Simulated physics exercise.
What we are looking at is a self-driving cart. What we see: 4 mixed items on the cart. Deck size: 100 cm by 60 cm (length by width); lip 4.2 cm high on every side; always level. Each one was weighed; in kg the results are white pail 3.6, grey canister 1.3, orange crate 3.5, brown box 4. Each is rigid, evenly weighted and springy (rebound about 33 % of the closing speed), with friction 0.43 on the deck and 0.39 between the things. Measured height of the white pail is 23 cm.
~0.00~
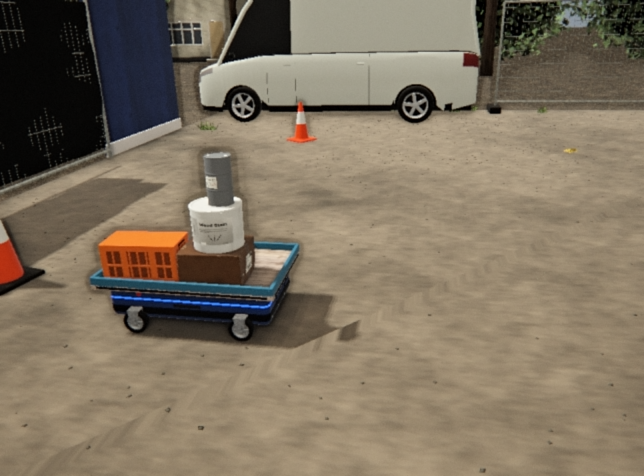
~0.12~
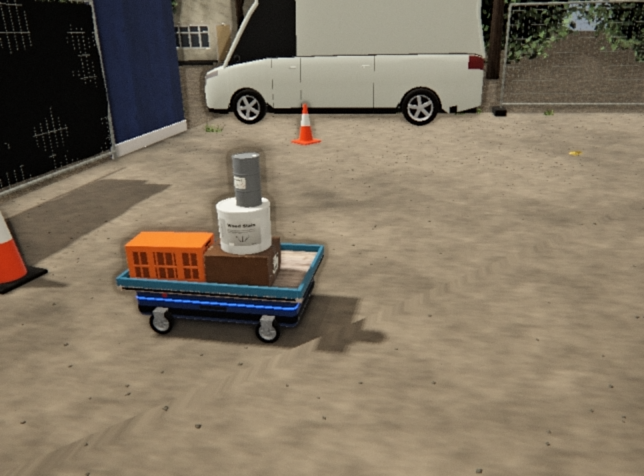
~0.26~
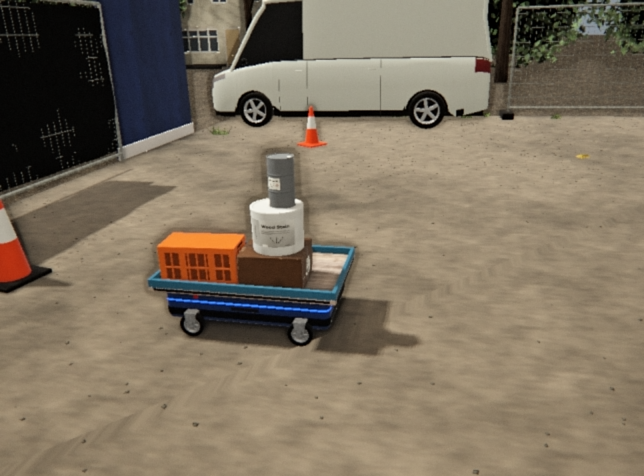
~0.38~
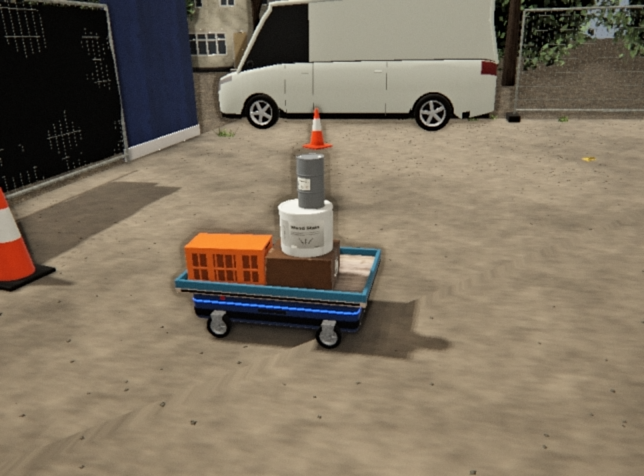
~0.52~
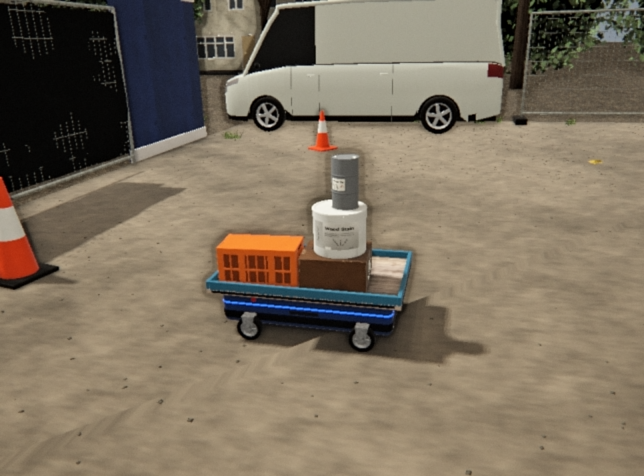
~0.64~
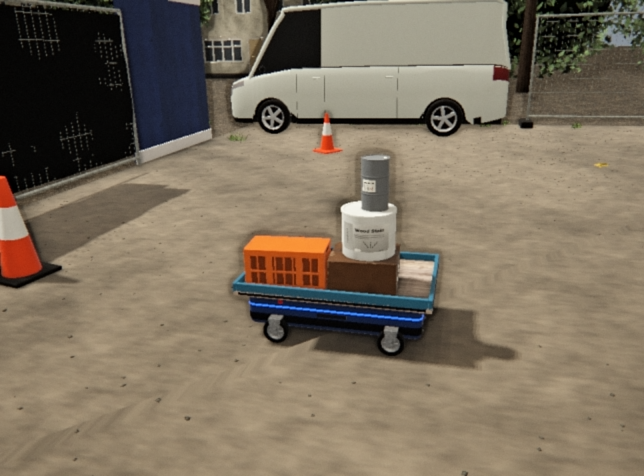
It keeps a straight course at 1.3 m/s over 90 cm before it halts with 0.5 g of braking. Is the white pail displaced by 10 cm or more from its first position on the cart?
Still roughly in place.
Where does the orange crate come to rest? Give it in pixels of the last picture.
It ends up at about (337, 267).
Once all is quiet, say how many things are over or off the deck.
That makes 0.
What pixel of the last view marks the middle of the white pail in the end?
Roughly (425, 234).
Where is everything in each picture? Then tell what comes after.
The first picture shows cart 0 cm along; white pail (218, 224); grey canister (219, 179).
The second picture shows cart 16 cm along; brown box (244, 261); grey canister (247, 180).
The third picture shows cart 34 cm along; orange crate (204, 259); brown box (276, 263).
The fourth picture shows cart 49 cm along; grey canister (311, 181); orange crate (231, 260).
The fifth picture shows cart 68 cm along; brown box (337, 266); grey canister (345, 182).
The sixth picture shows cart 83 cm along; white pail (369, 230); orange crate (289, 263).
By 0.74 s, cart 96 cm along.
By 0.84 s, cart 104 cm along.
By 0.94 s, cart 107 cm along; white pail 3 cm from its spot near (422, 233); grey canister 4 cm from its spot; orange crate 2 cm from its spot.
By 1.04 s, cart 107 cm along, stopped; white pail 5 cm from its spot near (425, 234); grey canister 6 cm from its spot; orange crate 3 cm from its spot.
When it is over (1.4 s), all 4 within 10 cm of the start. End places, in pixels of the last picture, white pail near (425, 234).
